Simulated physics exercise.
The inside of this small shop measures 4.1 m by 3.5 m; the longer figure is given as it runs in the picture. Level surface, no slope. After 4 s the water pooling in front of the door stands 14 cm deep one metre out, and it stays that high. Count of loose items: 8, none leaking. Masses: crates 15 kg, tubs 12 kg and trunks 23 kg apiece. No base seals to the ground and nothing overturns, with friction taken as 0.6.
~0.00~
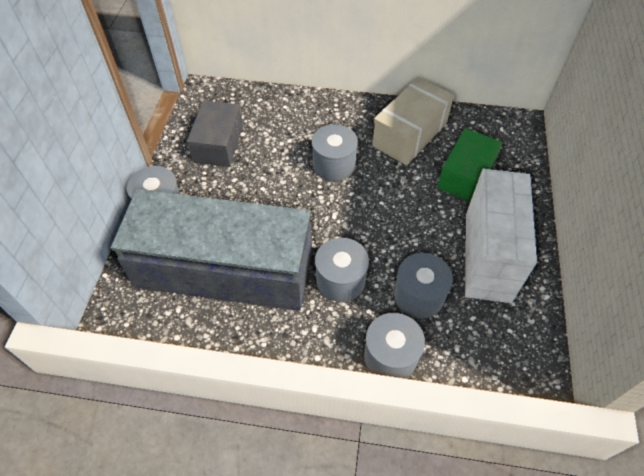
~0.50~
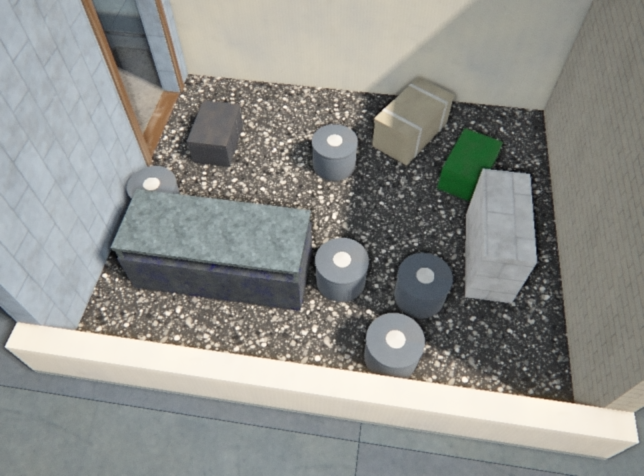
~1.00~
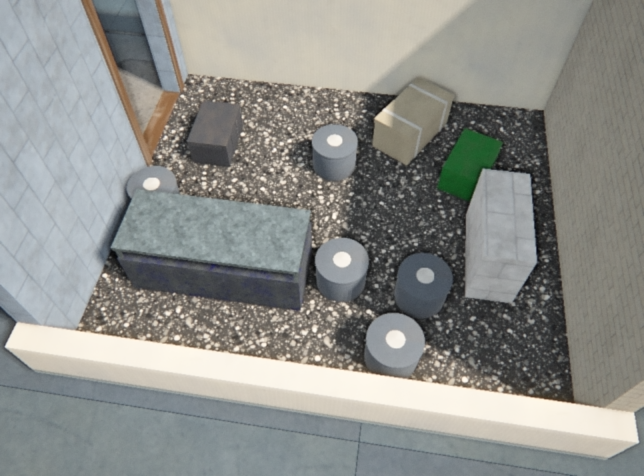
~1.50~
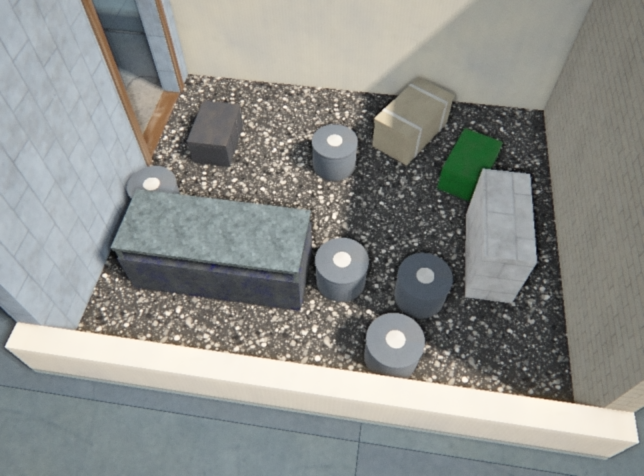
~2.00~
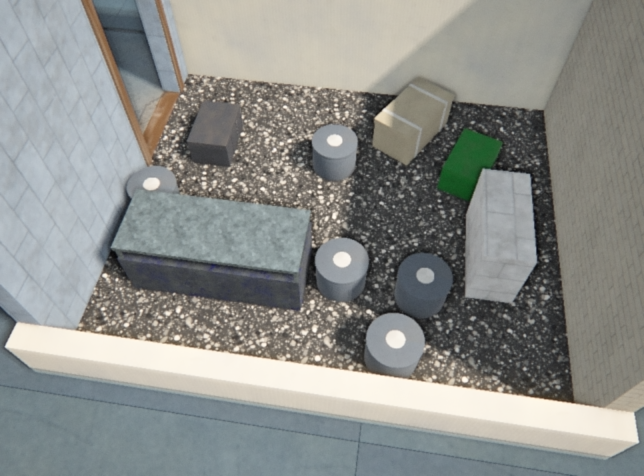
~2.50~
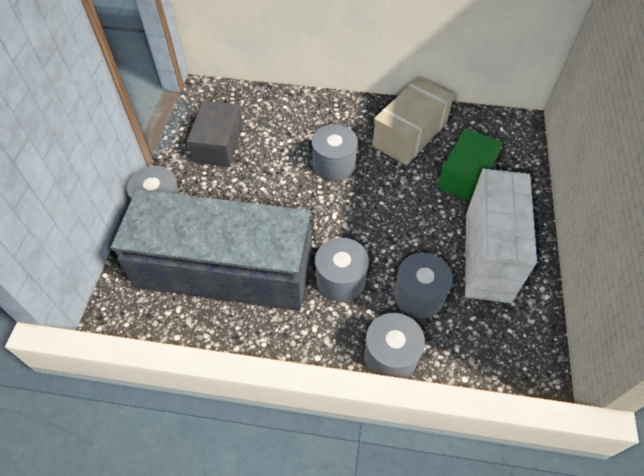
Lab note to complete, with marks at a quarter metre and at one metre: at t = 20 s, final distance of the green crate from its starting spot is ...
At t = 20 s the distance is from a quarter metre to one metre.
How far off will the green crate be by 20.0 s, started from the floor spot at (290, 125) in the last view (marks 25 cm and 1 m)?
Result: It drifts a great deal.
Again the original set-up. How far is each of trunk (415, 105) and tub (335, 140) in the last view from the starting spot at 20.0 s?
First 150 cm, then 200 cm.
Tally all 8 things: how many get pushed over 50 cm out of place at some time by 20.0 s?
By my count, 8.
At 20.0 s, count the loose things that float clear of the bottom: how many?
Total: 8.
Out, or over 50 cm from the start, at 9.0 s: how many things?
By that point, 1.
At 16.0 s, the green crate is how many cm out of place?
By then it has shifted roughly 60 cm.
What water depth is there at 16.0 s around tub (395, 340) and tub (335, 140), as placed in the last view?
Some 9 cm at the first, some 11 cm at the second.
After 4.0 s the green crate is near (473, 155), 0.0 m from its start, aground; 0 afloat.
After 9.0 s the green crate is near (473, 155), 0.0 m from its start, aground; 0 afloat.
After 16.0 s the green crate is near (533, 177), 0.6 m from its start, afloat; 7 afloat.
After 20.0 s the green crate is near (531, 172), 0.6 m from its start, afloat; 8 afloat.
